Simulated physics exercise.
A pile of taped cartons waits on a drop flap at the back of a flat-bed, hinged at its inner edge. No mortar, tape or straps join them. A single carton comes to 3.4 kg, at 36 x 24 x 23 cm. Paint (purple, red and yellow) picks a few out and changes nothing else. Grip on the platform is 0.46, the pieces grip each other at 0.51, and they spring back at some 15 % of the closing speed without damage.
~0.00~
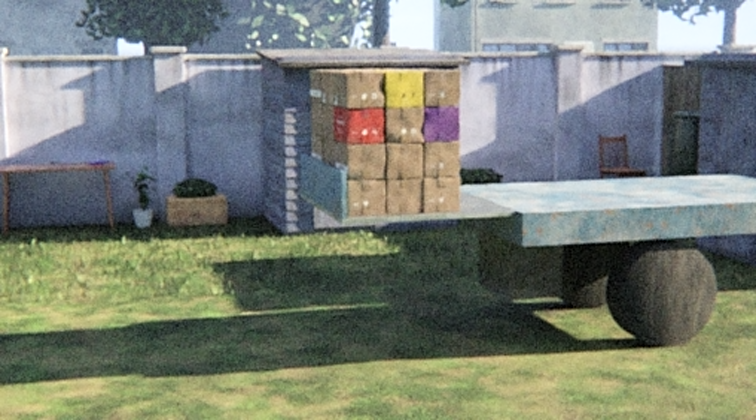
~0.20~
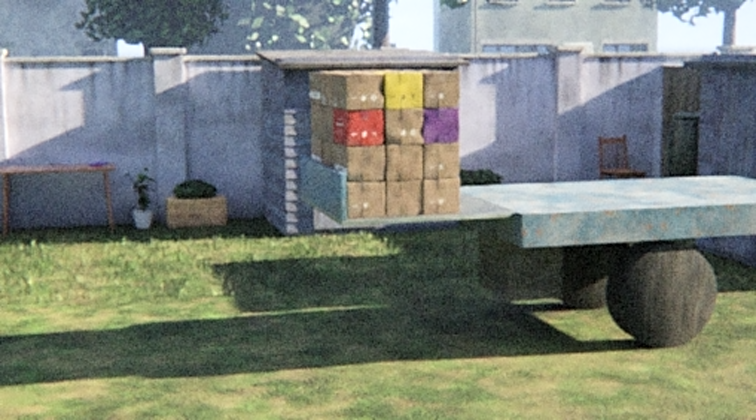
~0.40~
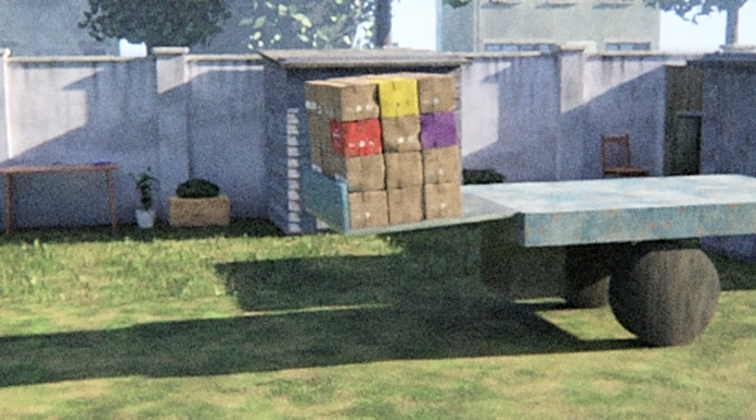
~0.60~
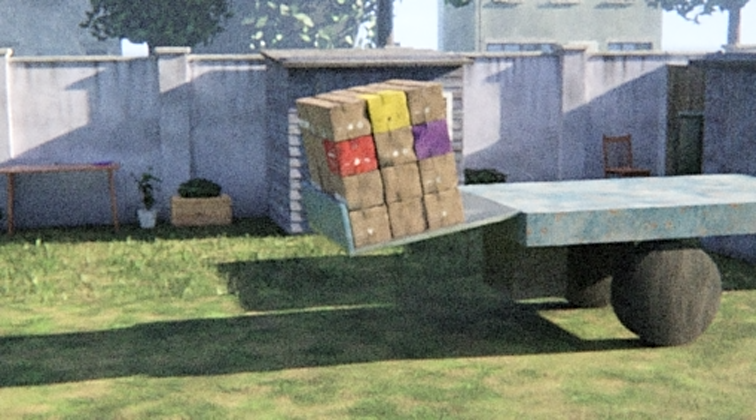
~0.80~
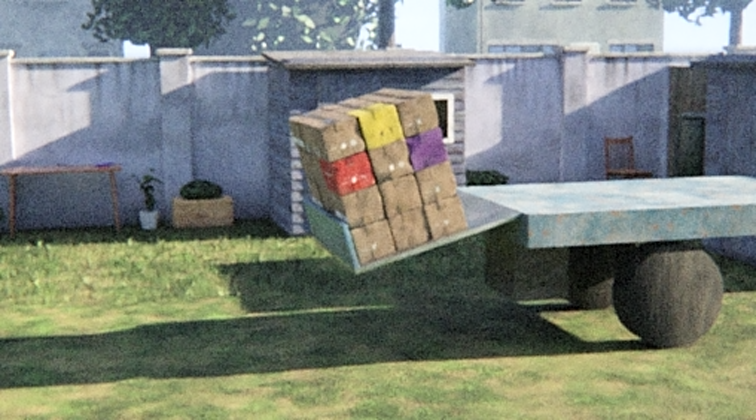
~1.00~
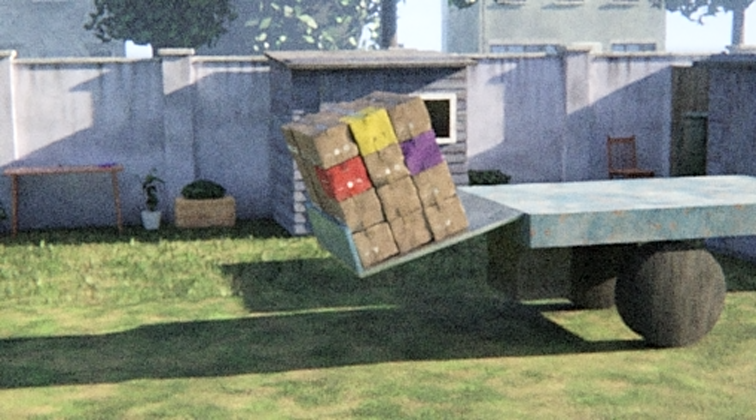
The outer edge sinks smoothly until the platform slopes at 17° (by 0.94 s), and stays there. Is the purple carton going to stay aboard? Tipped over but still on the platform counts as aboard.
In the end the purple carton remains on top.
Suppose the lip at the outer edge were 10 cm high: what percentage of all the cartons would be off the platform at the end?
Then 50 per cent.
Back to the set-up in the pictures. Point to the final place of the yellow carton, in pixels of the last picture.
Near (329, 349).
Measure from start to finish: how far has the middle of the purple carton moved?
About 30 cm.
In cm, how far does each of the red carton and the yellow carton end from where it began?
Red 160, yellow 170.
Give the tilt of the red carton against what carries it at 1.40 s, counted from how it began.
About 40°.
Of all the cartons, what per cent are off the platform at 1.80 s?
By then 25 per cent.
By 1.40 s, slope 17°; 6 of the 36 cartons off the platform; purple carton tilted 7°; red carton tilted 36°.
By 1.80 s, slope 17°; 9 of the 36 cartons off the platform; purple carton tilted 7°; red carton on its side.
When it is over (2.6 s), slope 17°; 9 of the 36 cartons off the platform; purple carton tilted 7°; red carton upside down; yellow carton tilted 17°, 1.25 m lower. In pixels of the last frame, middles, purple carton near (409, 152), red carton near (262, 352).
